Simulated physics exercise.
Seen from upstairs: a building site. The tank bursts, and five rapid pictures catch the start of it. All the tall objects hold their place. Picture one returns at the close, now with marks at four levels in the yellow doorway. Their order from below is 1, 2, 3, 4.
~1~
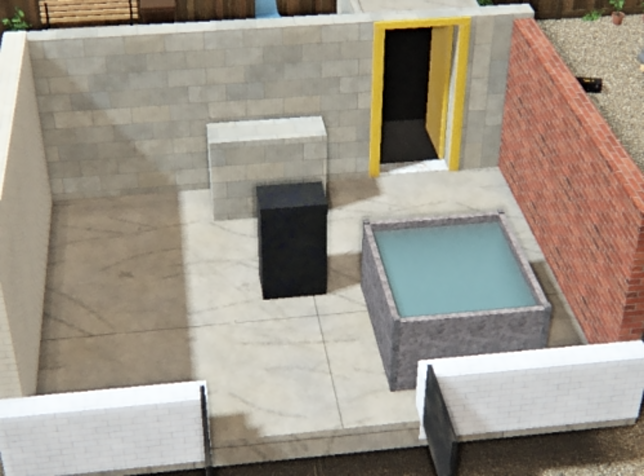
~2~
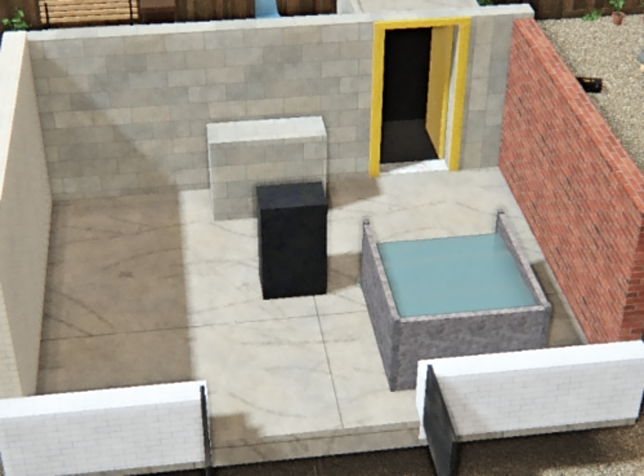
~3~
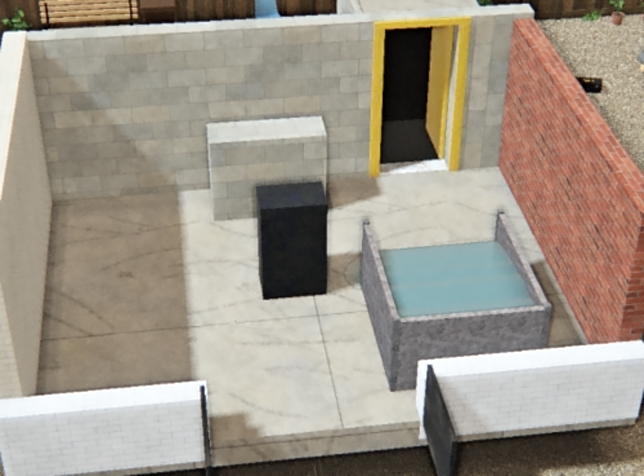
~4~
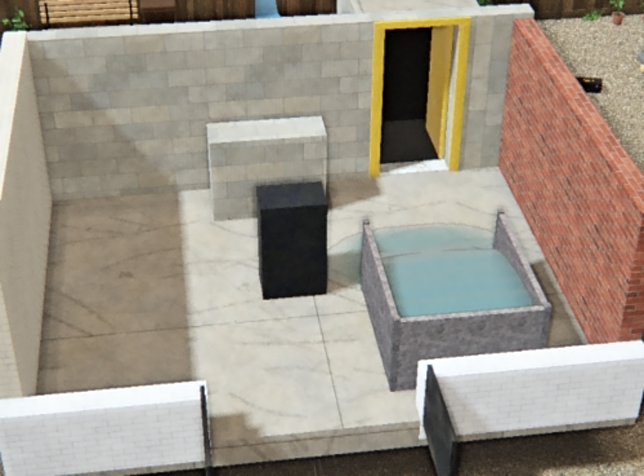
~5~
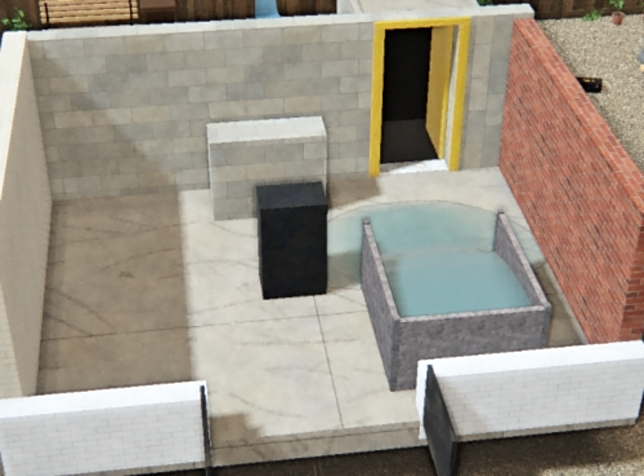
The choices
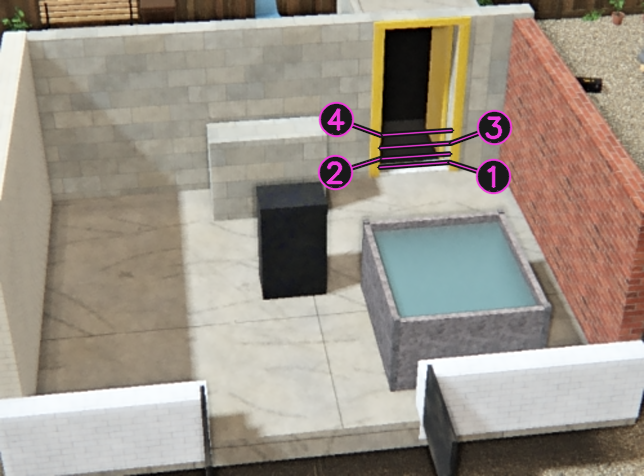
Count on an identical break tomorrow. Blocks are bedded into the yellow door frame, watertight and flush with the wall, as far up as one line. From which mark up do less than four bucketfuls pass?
The limit is 3.
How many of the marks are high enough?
Two of the four.
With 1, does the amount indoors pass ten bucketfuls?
Yes.
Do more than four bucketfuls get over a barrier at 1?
Yes, it does.
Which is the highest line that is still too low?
Line 2.
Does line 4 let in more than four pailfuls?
No, that is safe.
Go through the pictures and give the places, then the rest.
Water in the tank at rest, its middle at (452, 269); foot of the yellow doorway at (414, 173); open gate at (313, 367).
Water covers 2 % of the ground, its front hidden from here.
Water covers 5 % of the ground, its front hidden from here.
Water covers 10 % of the ground, its front hidden from here.
Water covers 17 % of the ground and shows as far out as (458, 206).
On the marked copy, 1 at (414, 164); 2 at (415, 156); 3 at (415, 145); 4 at (416, 132); from the bottom up 1, 2, 3, 4.
Choosing 1, dozens of bucketfuls pour in.
Choosing 2, about 11 bucketfuls get in.
Choosing 3, a splash gets over, under a bucket.
Choosing 4, nothing gets over.
